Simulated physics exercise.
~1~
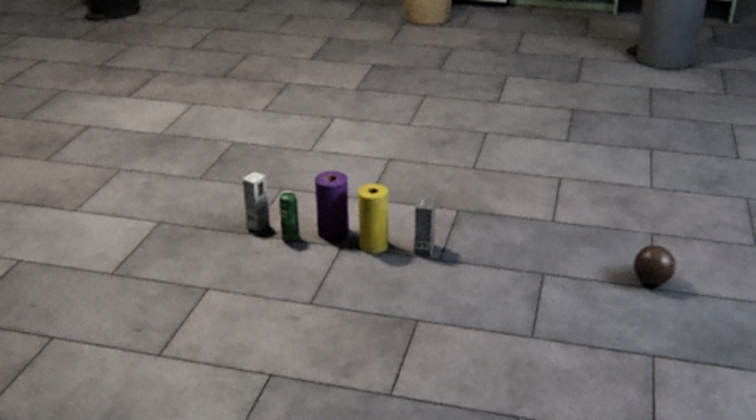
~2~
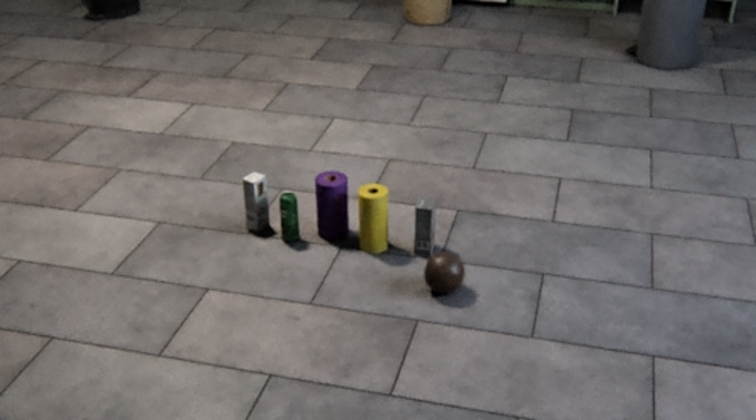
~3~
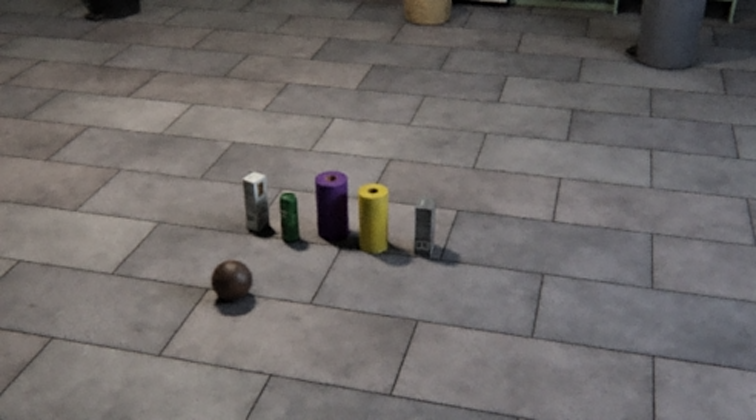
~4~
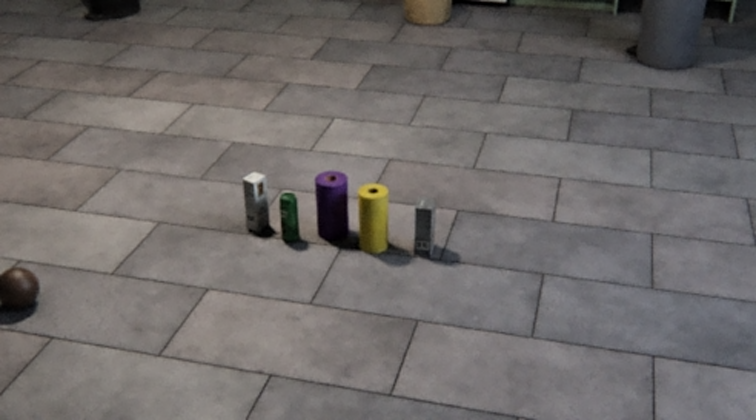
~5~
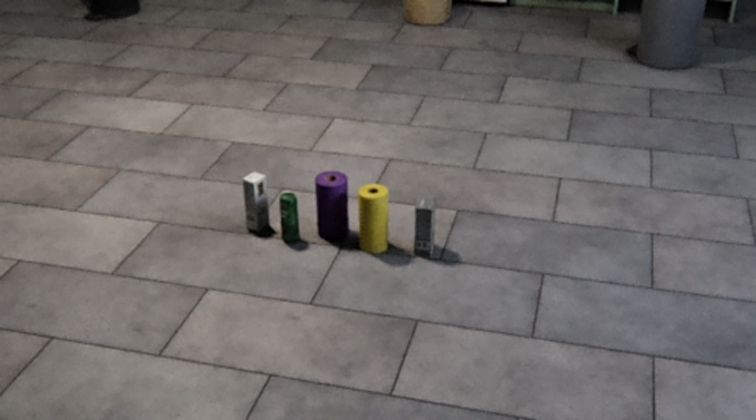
A dark brown ball rolls across a floor of grey rectangular tiles, seen from above by a still camera. Near the middle stand five objects in a loose row, from left to right a white carton, a green can, a tall purple roll, a yellow roll and a slim grey carton. The ball starts at the right and travels left, passing just in front of the grey carton. It continues in front of the rest of the row, reaches the left edge and leaves the view. All five objects remain upright in their places.
